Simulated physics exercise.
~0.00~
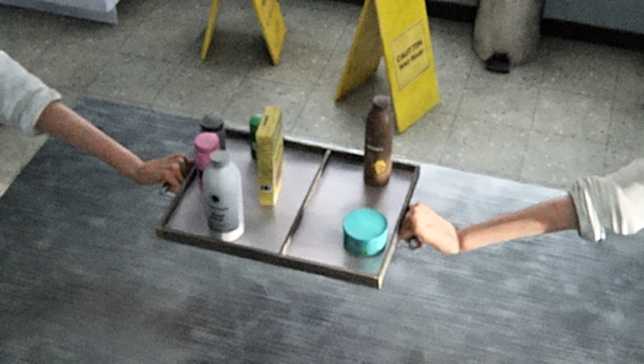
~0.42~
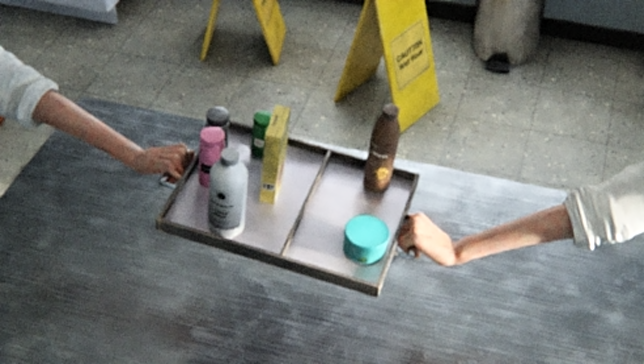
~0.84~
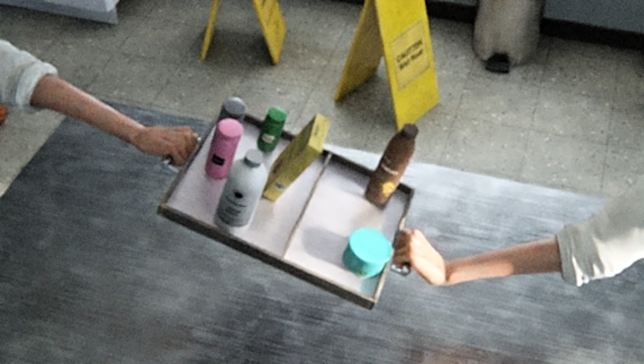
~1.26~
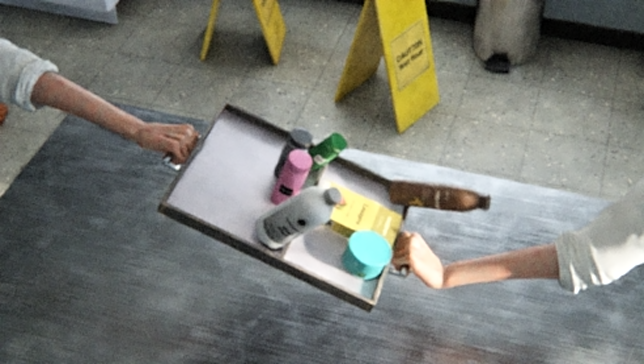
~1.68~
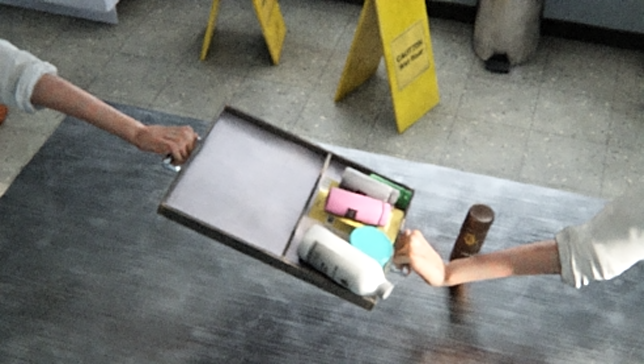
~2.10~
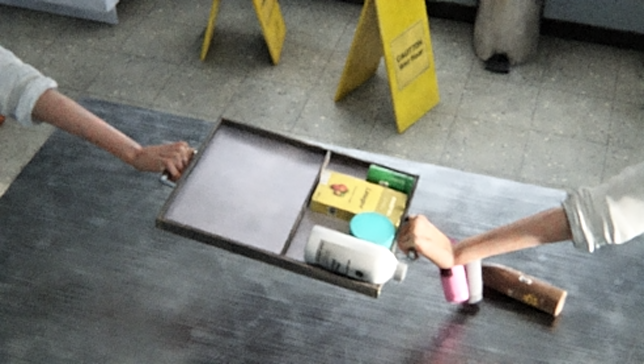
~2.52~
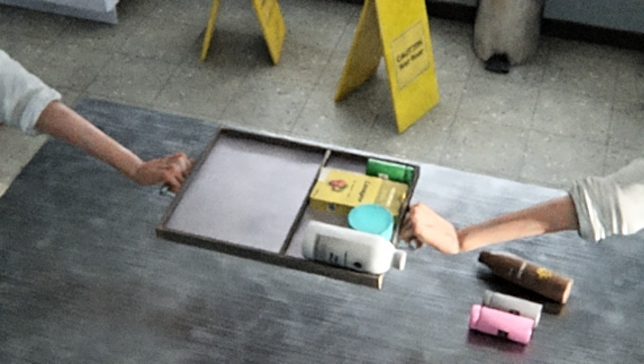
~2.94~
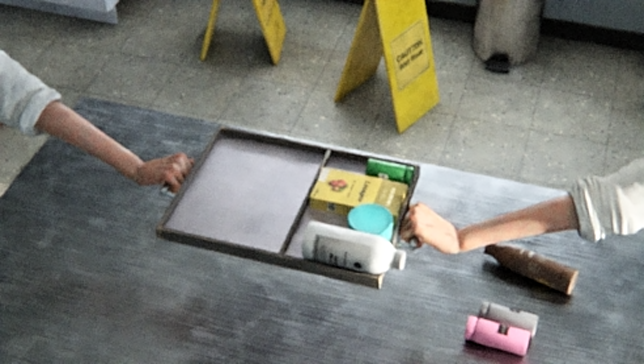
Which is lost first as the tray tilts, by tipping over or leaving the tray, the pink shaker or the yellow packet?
The yellow packet is lost first, falling onto its side on the tray before the pink shaker goes over.
